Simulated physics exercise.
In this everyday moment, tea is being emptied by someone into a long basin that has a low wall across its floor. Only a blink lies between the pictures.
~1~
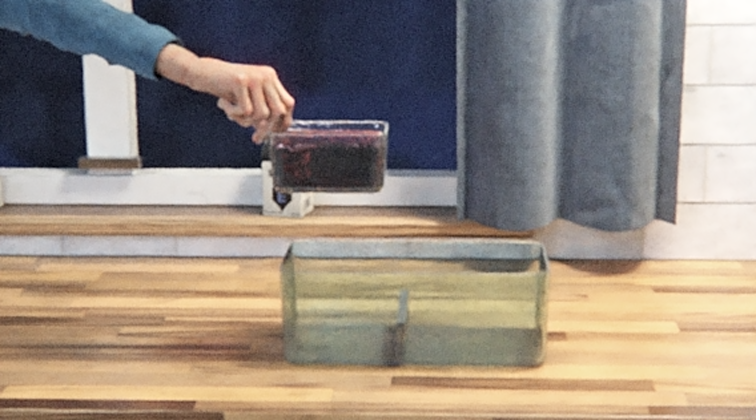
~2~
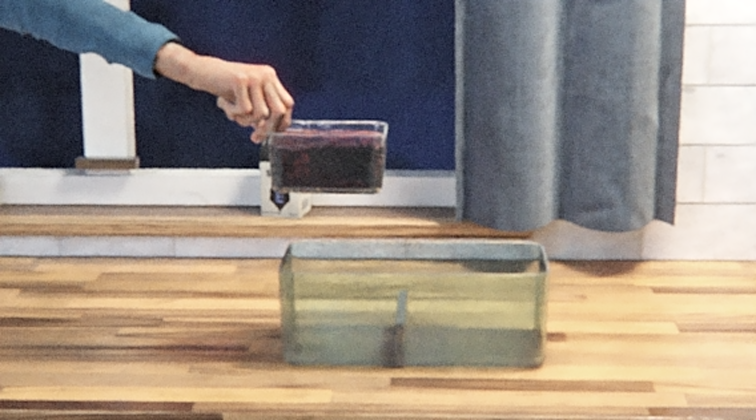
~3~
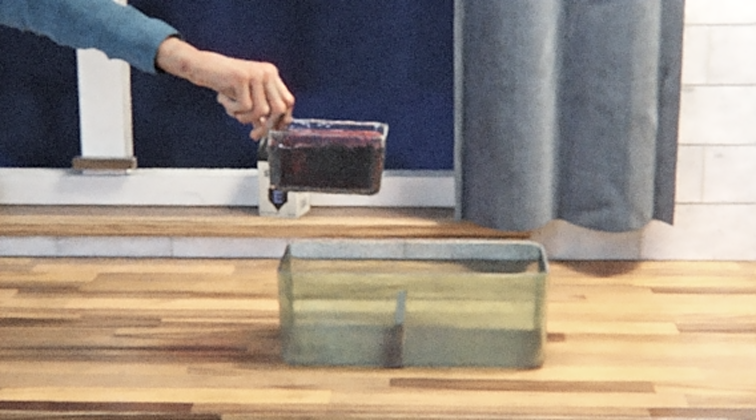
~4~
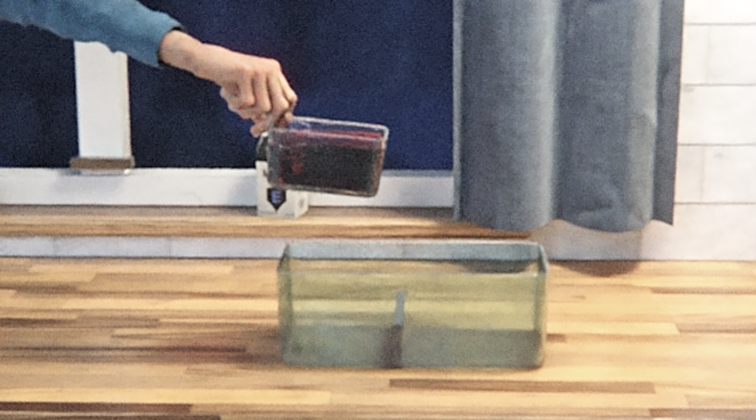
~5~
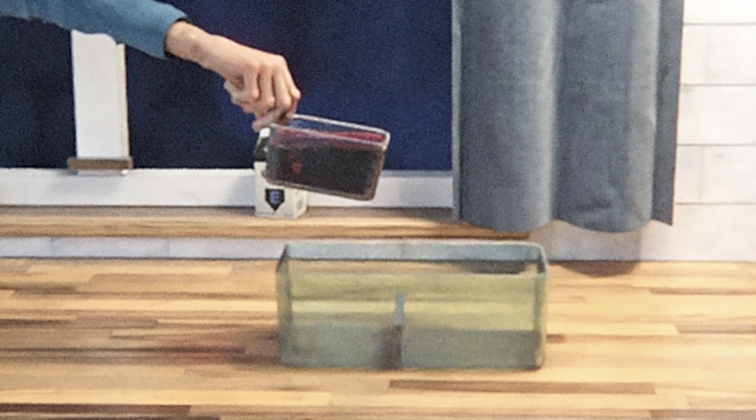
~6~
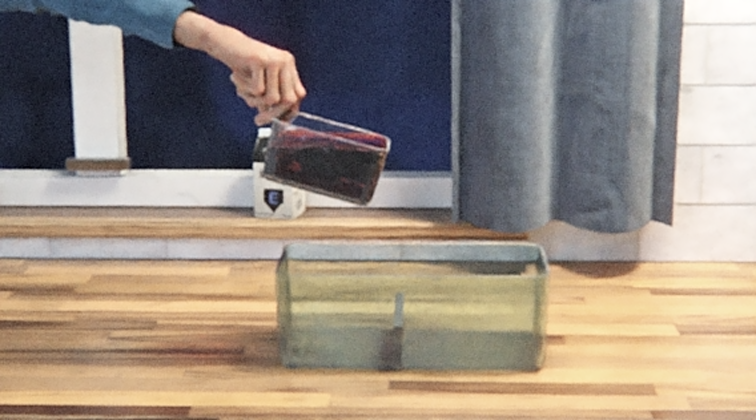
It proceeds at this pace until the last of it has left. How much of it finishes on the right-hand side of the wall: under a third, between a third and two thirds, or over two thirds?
Over two thirds.
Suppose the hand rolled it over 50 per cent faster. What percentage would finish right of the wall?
About 75 in a hundred.
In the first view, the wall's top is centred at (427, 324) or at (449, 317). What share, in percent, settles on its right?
Try 1: Some 60 %; try 2: 45 %.
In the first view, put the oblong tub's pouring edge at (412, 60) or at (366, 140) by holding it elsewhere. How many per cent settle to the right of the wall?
Estimate: 95 per cent, then 70 per cent.
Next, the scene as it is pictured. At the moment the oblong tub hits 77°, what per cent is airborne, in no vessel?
About 35 per cent.
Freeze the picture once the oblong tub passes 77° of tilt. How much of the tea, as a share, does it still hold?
Still holding around 35 %, give or take.
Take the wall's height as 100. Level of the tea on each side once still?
About 10 left, about 40 right.
A moment on, the oblong tub is tipped on its side and 35 per cent is still to pour, 0 is left of the wall and 28 right of it.
Next, the oblong tub is tipped right over and 4 per cent is still to pour, 11 is left of the wall and 81 right of it.
Then the oblong tub is tipped right over and 0 per cent is still to pour, 18 is left of the wall and 81 right of it.
Later the oblong tub is tipped right over and 0 per cent is still to pour, 18 is left of the wall and 81 right of it.
At rest 19 per cent lies left of the wall, 81 right of it and 1 outside.
